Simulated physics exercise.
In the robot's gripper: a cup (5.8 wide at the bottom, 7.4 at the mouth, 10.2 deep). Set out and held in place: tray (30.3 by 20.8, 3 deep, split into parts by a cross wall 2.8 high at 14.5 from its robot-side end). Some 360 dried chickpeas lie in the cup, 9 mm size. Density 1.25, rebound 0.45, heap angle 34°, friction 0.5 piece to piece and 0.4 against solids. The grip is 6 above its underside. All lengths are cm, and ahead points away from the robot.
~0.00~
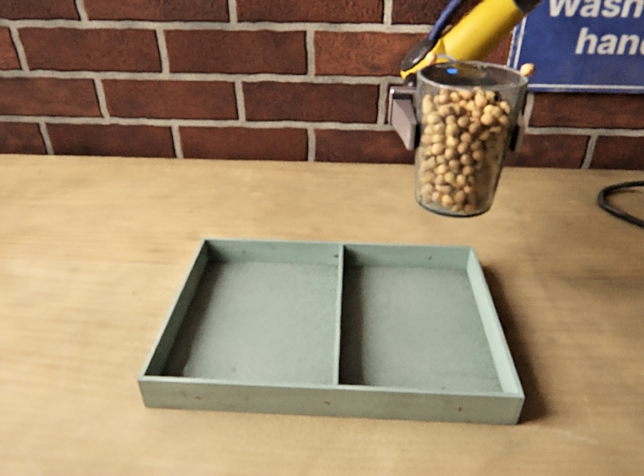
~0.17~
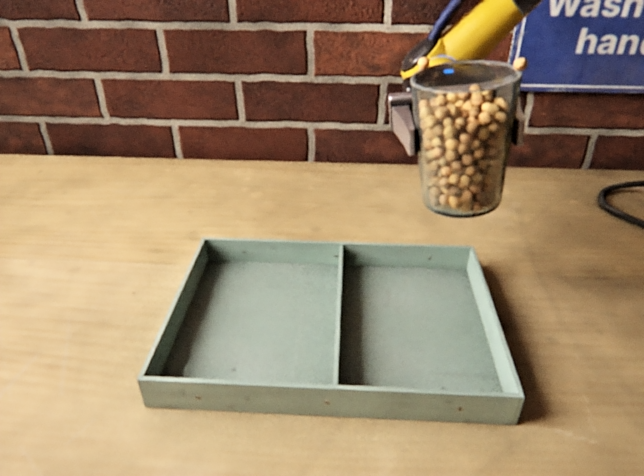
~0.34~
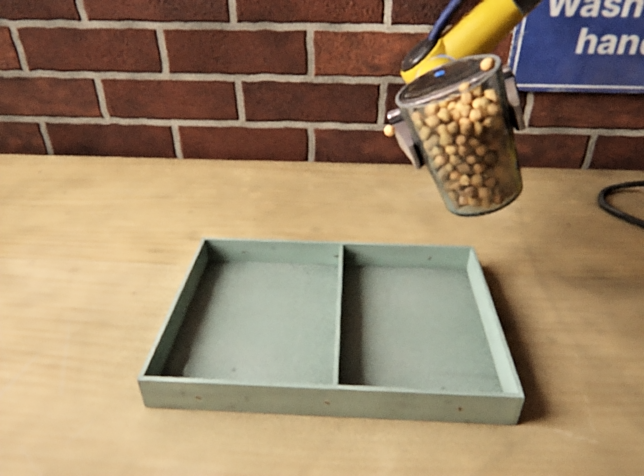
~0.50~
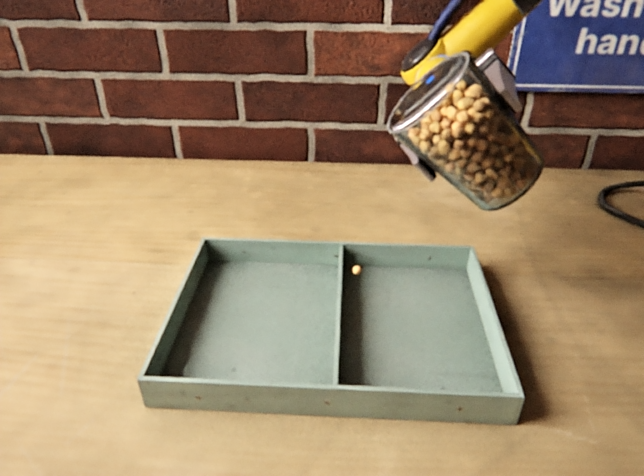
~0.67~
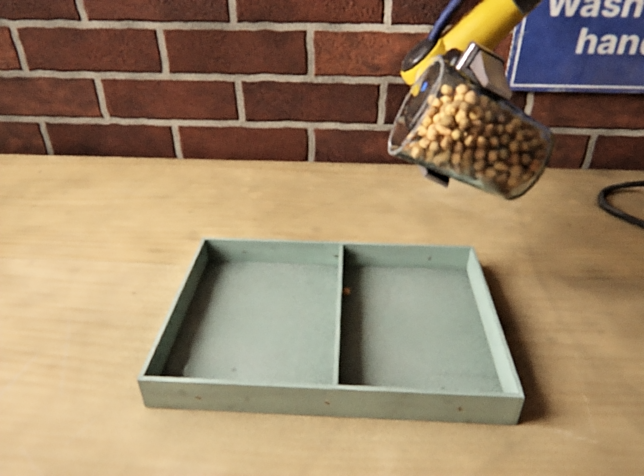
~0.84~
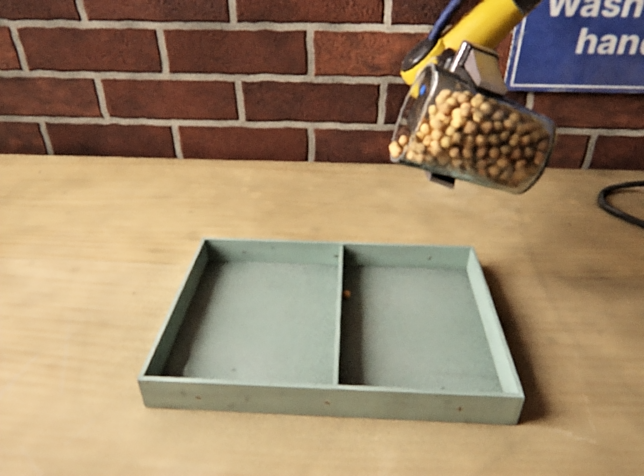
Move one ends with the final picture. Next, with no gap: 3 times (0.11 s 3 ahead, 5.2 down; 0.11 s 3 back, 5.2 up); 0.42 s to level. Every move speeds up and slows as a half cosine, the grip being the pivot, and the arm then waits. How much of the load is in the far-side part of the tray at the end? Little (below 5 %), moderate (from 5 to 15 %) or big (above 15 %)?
Share in the far-side part of the tray: Big (above 15 %).
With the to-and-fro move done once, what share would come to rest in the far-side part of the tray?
Then about 10 per cent.
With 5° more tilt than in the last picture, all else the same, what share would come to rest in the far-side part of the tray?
It would be near 30 per cent.
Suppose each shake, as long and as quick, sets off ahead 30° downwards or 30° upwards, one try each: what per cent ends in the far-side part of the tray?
Some 40 and 85 per cent.
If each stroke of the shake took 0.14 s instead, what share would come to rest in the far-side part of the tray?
Then about 10 per cent.
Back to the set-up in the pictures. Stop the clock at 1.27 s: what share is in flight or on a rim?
Some 8 per cent.
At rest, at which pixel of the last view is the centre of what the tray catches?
At about (238, 320).
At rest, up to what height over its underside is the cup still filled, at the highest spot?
About 8.5 cm.
By 1.27 s, tilted 71° forward, highest piece 22 above the table; 306 in the cup, 28 in the far-side part, 2 in the robot-side part, 29 in flight or on a rim.
By 1.70 s, tilted 37° forward, highest piece 22 above the table; 262 in the cup, 88 in the far-side part, 6 in the robot-side part, 4 on the table or floor, 5 in flight or on a rim.
By 2.12 s, level, highest piece 24 above the table; 262 in the cup, 90 in the far-side part, 8 in the robot-side part, 5 on the table or floor.
By 3.17 s, level, highest piece 24 above the table; 262 in the cup, 90 in the far-side part, 8 in the robot-side part, 5 on the table or floor.
Final count, 262 in the cup, 90 in the far-side part, 8 in the robot-side part, 5 on the table or floor. That is 25 % in the far-side part of the tray.
